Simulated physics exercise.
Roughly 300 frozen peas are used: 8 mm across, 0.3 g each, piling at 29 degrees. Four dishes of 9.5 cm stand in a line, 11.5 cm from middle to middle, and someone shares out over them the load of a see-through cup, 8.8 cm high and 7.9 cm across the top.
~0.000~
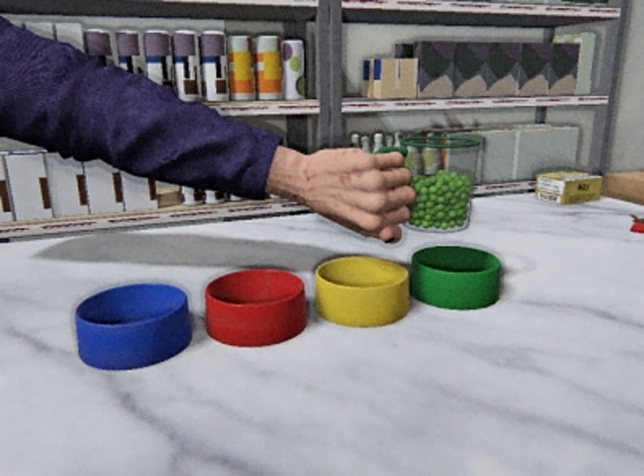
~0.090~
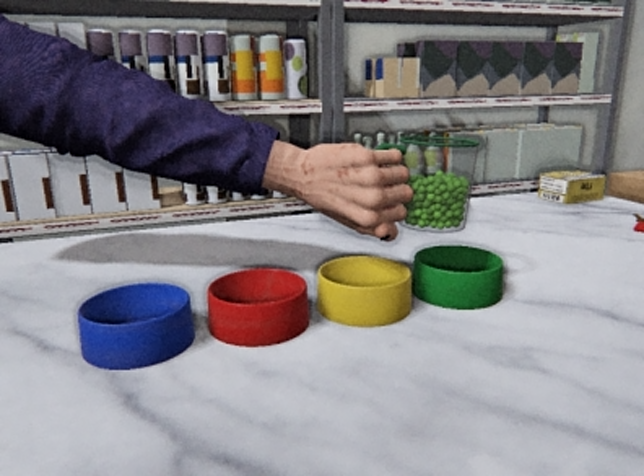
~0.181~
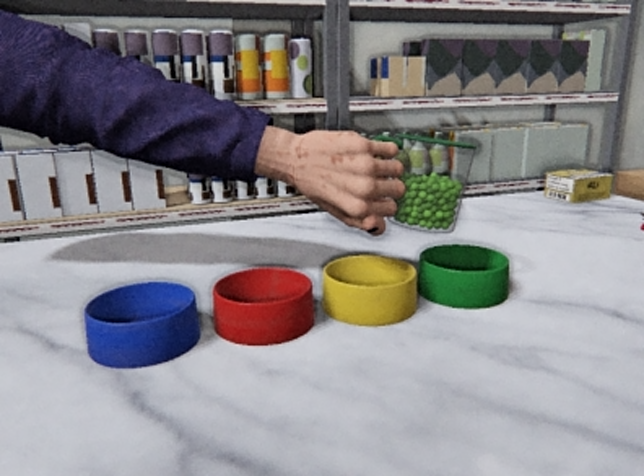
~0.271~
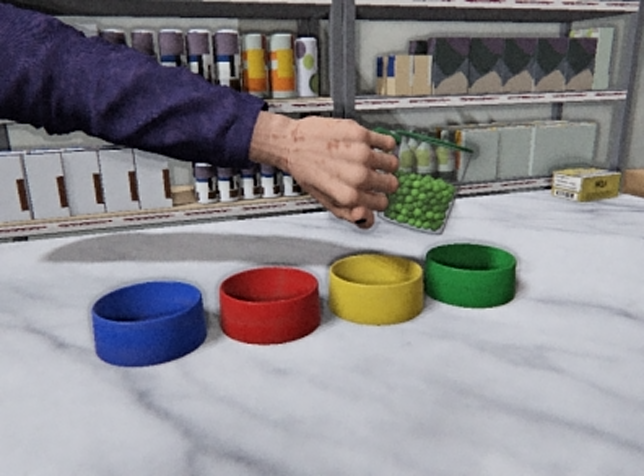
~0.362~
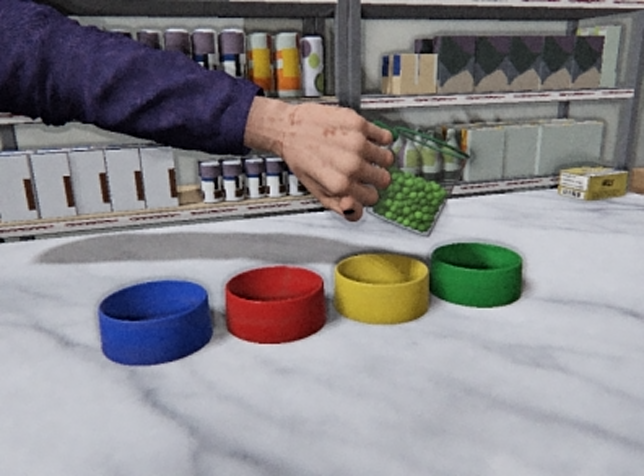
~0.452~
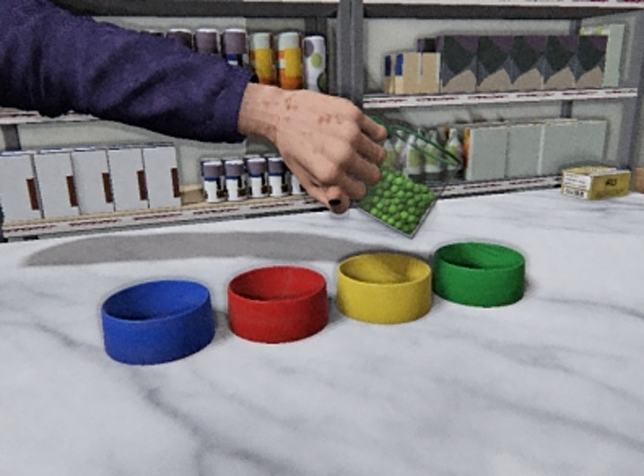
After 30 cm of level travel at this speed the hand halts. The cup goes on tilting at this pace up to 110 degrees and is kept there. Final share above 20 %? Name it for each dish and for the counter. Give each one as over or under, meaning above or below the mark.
Red dish: Over, blue dish: Under, green dish: Under, yellow dish: Under, counter: Under.
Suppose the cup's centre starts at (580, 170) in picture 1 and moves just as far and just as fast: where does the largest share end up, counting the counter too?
Green.
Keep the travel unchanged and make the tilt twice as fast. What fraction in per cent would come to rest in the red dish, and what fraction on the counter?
Shares: Red 10, counter 10.
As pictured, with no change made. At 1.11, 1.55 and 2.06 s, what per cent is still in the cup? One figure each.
Going in order, it reads 100, then 55, and finally 0 per cent.
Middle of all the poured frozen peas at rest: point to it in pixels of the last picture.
Approximately (274, 305) in the last picture.
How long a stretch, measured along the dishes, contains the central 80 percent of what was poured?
Some 7 centimetres.
After 1.11 s, tilt 85 degrees; cup holds 100 %.
After 1.55 s, tilt 110 degrees; cup holds 55 %, red 40 %.
After 2.06 s, tilt 110 degrees; cup holds 0 %, red 85 %.
At rest (2.6 s), red 90 %, blue 0 %, green 0 %, yellow 0 %, counter 10 %.
